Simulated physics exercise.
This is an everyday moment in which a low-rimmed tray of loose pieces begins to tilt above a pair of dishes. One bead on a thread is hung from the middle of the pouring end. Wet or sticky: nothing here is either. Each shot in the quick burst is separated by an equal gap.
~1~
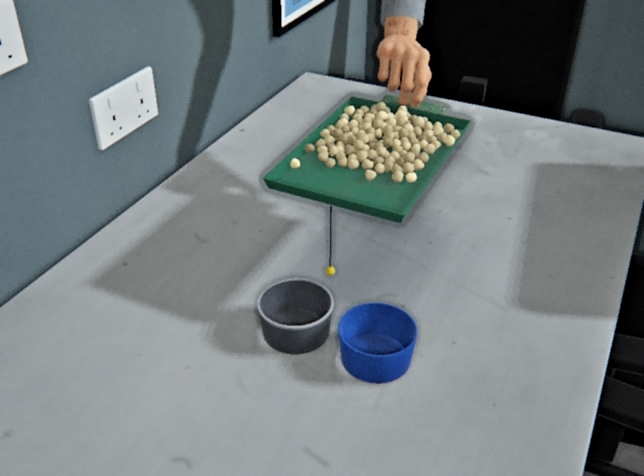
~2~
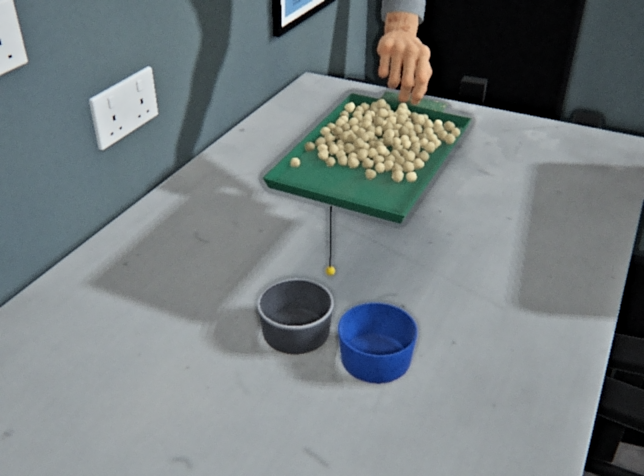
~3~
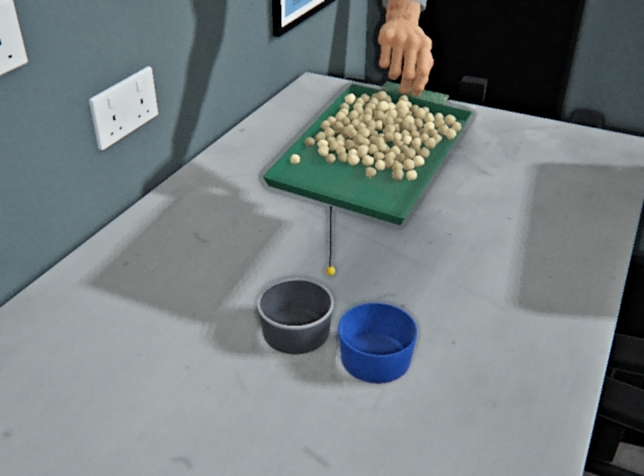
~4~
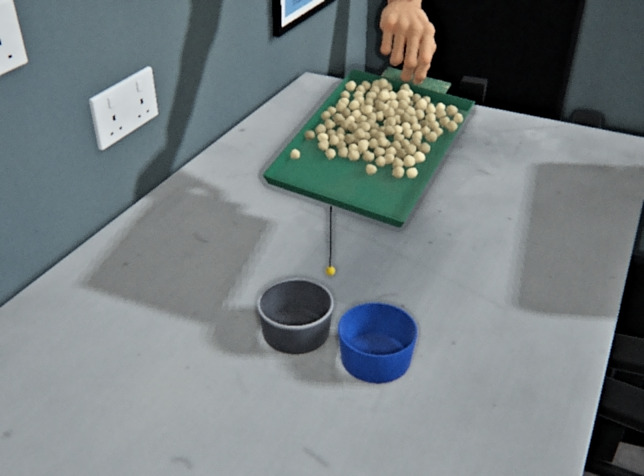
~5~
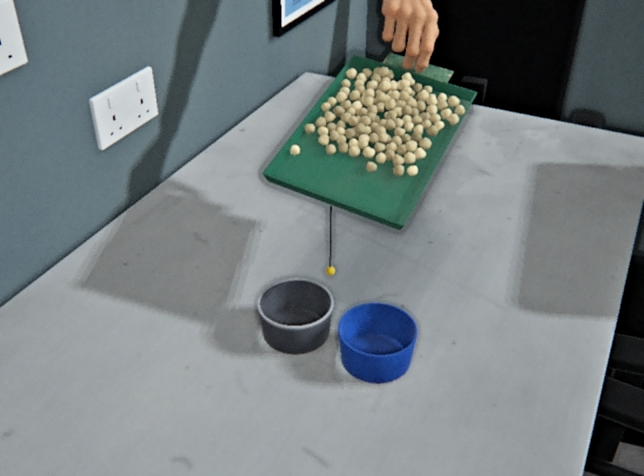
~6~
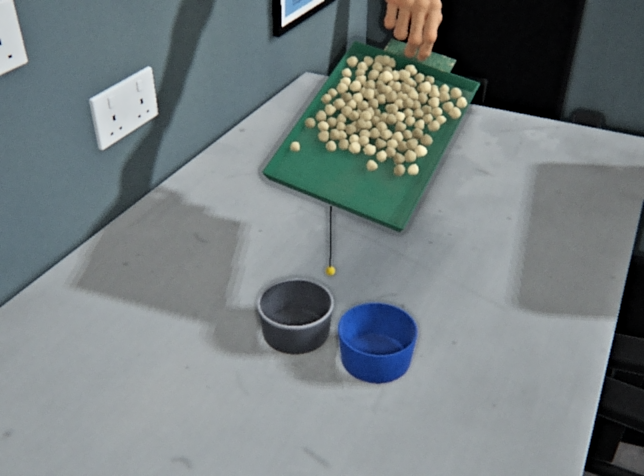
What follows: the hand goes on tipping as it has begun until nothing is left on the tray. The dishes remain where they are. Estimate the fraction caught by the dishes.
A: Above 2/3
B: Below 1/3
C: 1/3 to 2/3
The answer is C.
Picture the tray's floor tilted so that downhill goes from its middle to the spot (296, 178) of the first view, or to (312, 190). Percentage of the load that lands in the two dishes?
In order, some 10 % and some 50 %.
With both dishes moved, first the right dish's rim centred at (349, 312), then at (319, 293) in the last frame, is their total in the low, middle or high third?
For the first spot it's between a third and two thirds, and for the next one it's under a third.
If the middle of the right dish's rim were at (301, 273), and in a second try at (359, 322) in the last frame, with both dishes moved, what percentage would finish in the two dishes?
The first gives 0 %, the second 50 %.
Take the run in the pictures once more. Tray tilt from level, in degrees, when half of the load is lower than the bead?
Near 95 degrees.
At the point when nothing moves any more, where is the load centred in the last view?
At about (381, 348).
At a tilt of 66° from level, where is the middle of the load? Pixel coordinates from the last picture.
Around (383, 189).
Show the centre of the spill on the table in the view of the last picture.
Estimate: About (412, 330).
Soon, tray tipped steeply; most on the tray; a small part in the right dish; a stray few outside both; a small part in the air.
A while on, tray tipped past a quarter turn; a stray few on the tray; about a third in the right dish; a small part in the left dish; about half outside both; a small part in the air.
Towards the end, tray tipped past a quarter turn; about a third in the right dish; a small part in the left dish; about half outside both.
Finally, tray tipped past a quarter turn; about a third in the right dish; a small part in the left dish; about half outside both.
